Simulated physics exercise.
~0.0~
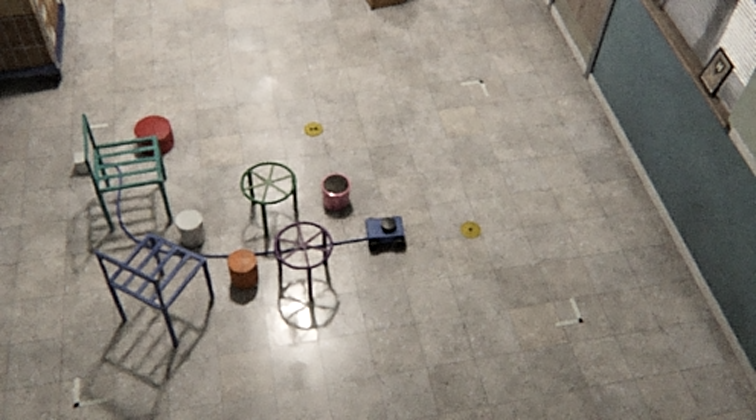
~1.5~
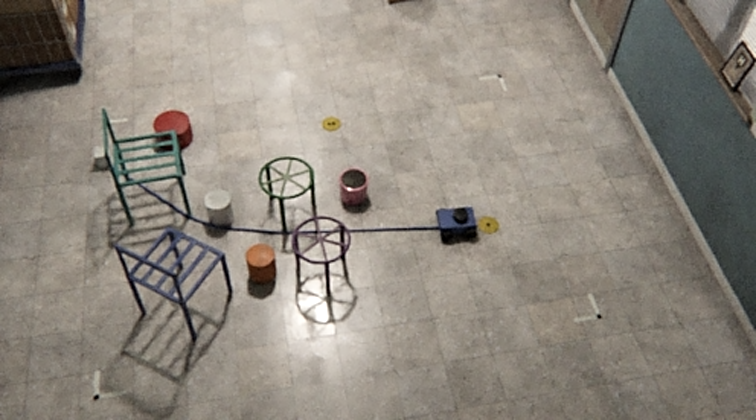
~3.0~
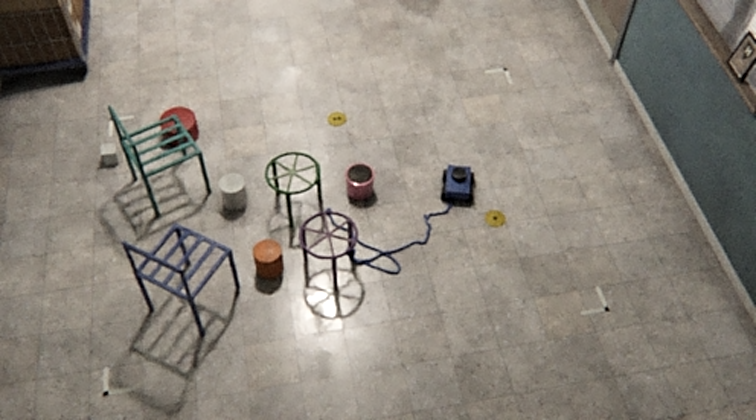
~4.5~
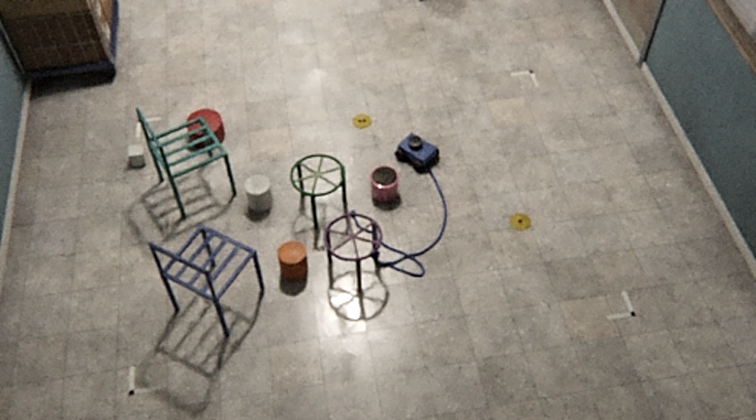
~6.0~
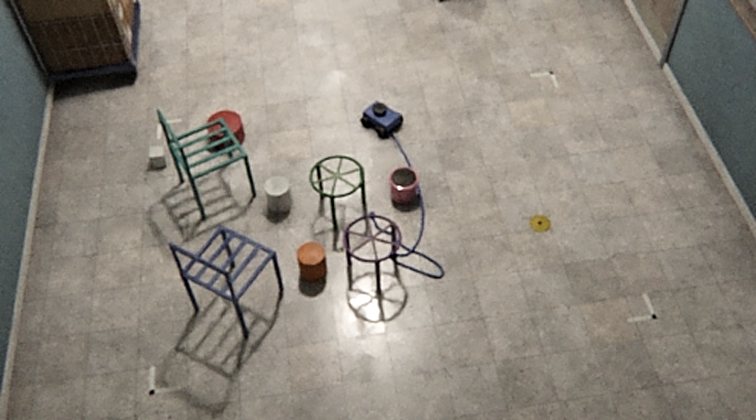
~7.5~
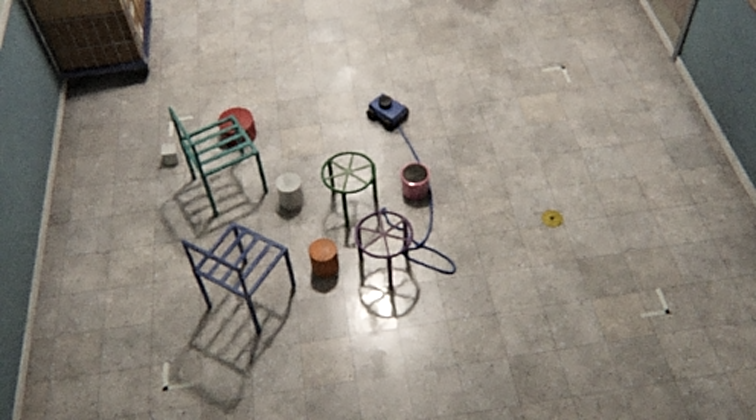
A small blue cart trailing a dark lead drives right across a grey tiled floor, seen from high above. To the left stand a teal chair, a blue chair, a red tub, a white bucket and an orange tub, with green and purple stools and a pink pot nearer the middle. The lead pulls taut as the cart nears a yellow mark, and the white bucket shifts slightly. The lead then comes loose, the bucket and teal chair having moved a little, and the cart turns up and left. It ends stopped above the pink pot, its lead curling beside the purple stool.
